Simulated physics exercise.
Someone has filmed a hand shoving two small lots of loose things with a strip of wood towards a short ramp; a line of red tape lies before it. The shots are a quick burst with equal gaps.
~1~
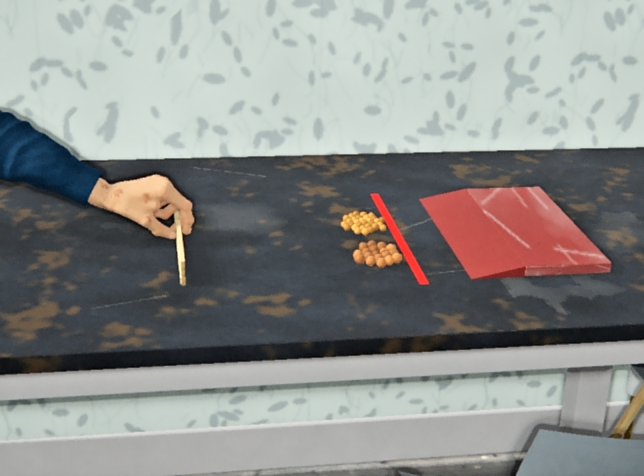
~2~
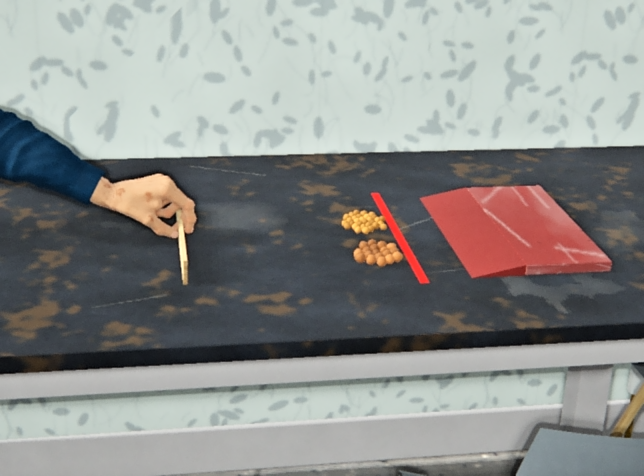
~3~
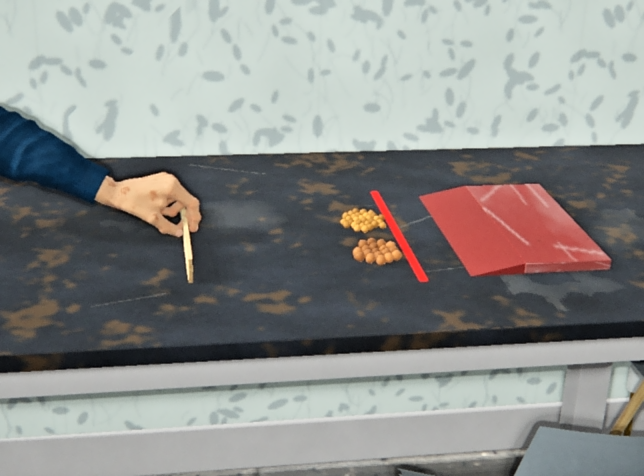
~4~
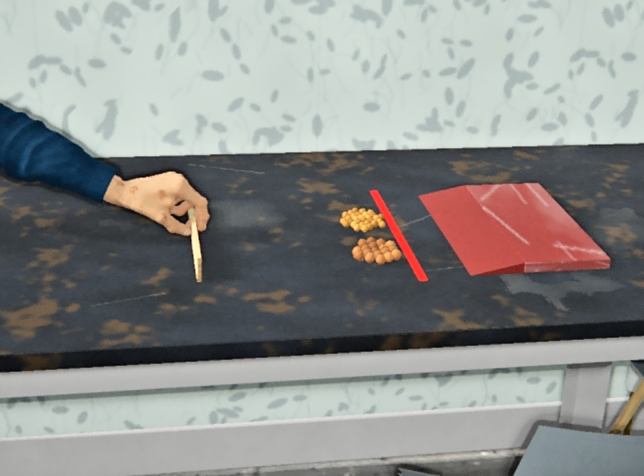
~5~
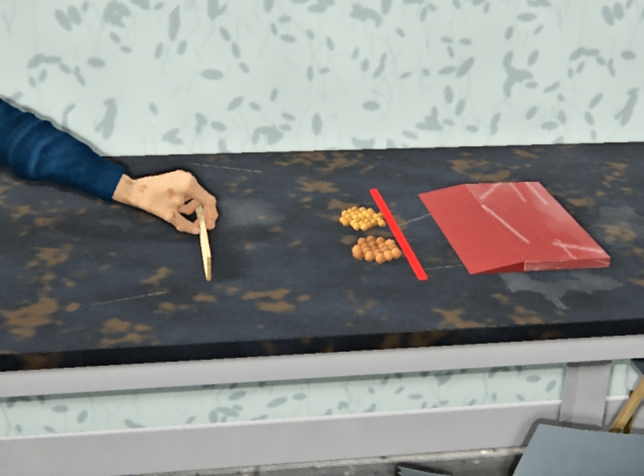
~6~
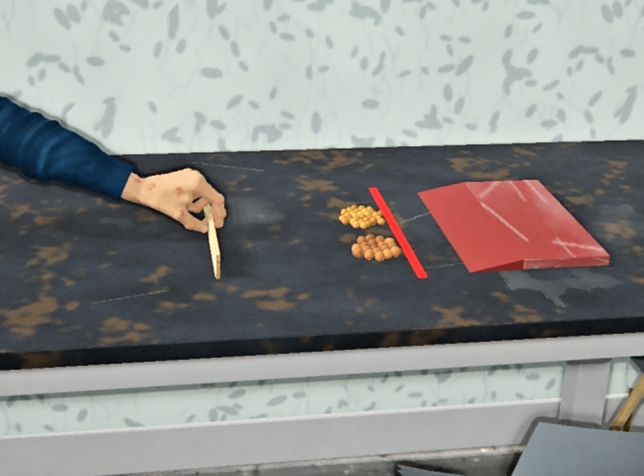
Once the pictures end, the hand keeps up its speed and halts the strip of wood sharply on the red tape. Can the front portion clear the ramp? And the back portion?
Here the front portion stalls before the top, and the back portion stalls before the top.
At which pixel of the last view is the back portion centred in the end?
Roughly at (410, 216).
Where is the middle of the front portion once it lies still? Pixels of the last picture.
Close to (444, 243).
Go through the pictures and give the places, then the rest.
In the first frame, strip of wood at (182, 267), at rest; red tape at (377, 198); top of the ramp at (522, 261); front portion at (376, 254), a few hazelnuts; back portion at (365, 223), some roasted chickpeas.
In the second frame, strip of wood at (185, 266); back portion at (365, 222).
In the third frame, strip of wood at (190, 264); front portion at (376, 252).
In the fourth frame, strip of wood at (198, 263); back portion at (364, 220).
In the fifth frame, strip of wood at (208, 262); front portion at (375, 250).
In the sixth frame, strip of wood at (217, 260); red tape at (375, 192); top of the ramp at (520, 254); front portion at (375, 248); back portion at (363, 217).
Then, 0.67 s past the last view, strip of wood still moving, near (311, 213); front portion all short of the ramp; back portion all short of the ramp.
Then, 1.35 s past the last view, strip of wood stopped at the red tape; front portion all short of the ramp; back portion all short of the ramp.
Finally, strip of wood stopped at the red tape; front portion none past the top, all short of the ramp; back portion none past the top, all short of the ramp.
